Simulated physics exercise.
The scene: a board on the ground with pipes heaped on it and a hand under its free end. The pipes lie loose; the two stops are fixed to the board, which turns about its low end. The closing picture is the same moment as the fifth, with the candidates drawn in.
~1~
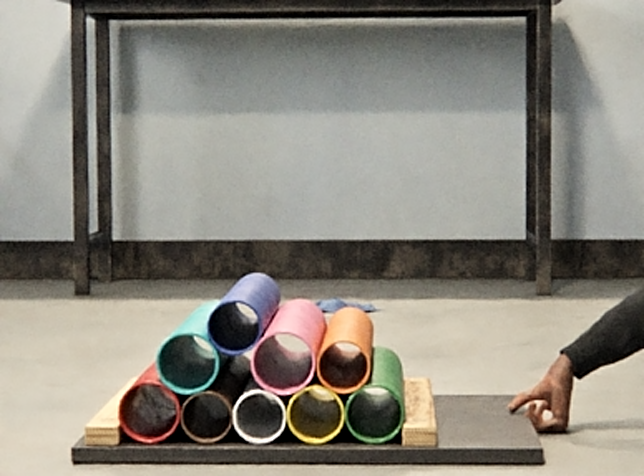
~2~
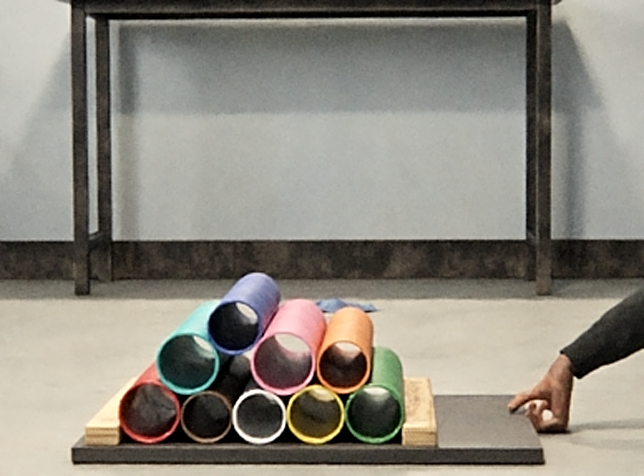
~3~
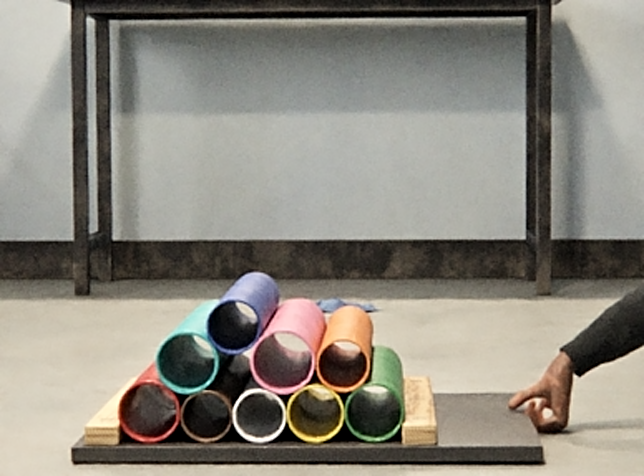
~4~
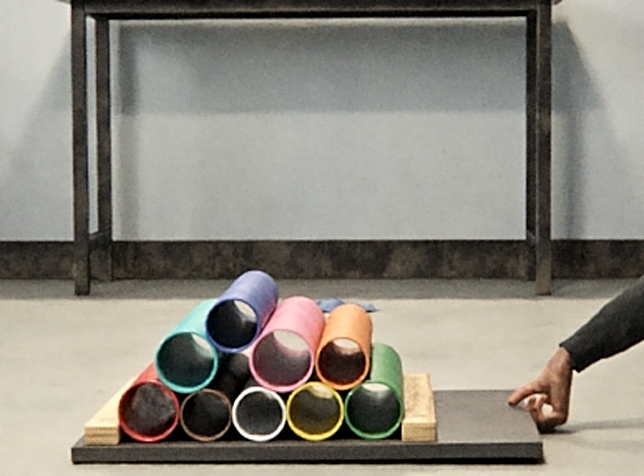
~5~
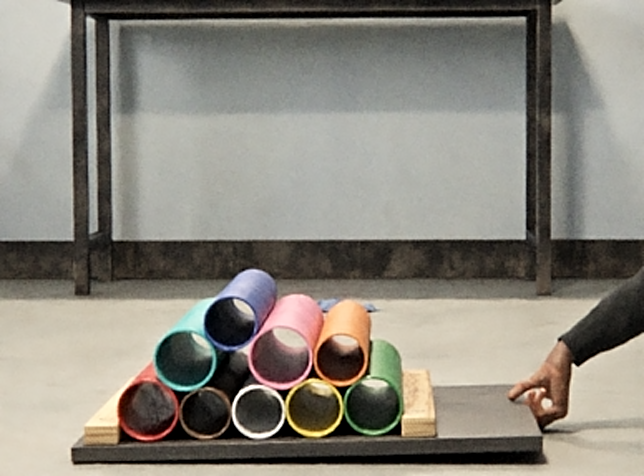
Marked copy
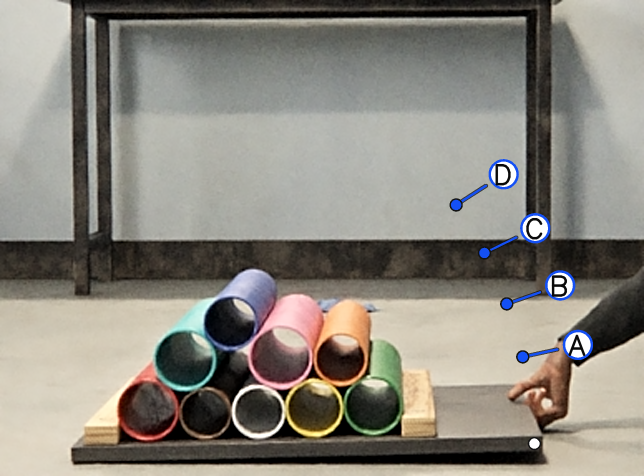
On a concrete floor, a hand at the right slightly lifting the end of a dark board stacked with colourful pipes.
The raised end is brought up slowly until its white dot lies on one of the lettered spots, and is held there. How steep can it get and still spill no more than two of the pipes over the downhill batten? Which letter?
No higher than C.
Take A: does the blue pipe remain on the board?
The blue pipe: Yes.
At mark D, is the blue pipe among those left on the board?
No, with D.
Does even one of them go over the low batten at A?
No.
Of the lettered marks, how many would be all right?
Three of them.
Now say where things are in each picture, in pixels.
The first frame shows red pipe (149, 412); brown pipe (207, 417); white pipe (260, 417).
The second frame shows white pipe (260, 417); yellow pipe (315, 415).
The third frame shows board (314, 415); green pipe (375, 413); pink pipe (283, 362).
The fourth frame shows board (314, 414); red pipe (149, 411); brown pipe (206, 416).
The fifth frame shows board (313, 411); red pipe (148, 410); brown pipe (205, 414).
On the copy, A at (523, 357); B at (507, 304); C at (484, 253); D at (456, 205); the white dot at (534, 444).
On C. First, board at 16°.
Then, board at 26°.
Finally, board at 26°, none over the low batten.
By contrast, A none over the low batten; B none over the low batten; D four over the low batten (turquoise, pink, orange, blue).
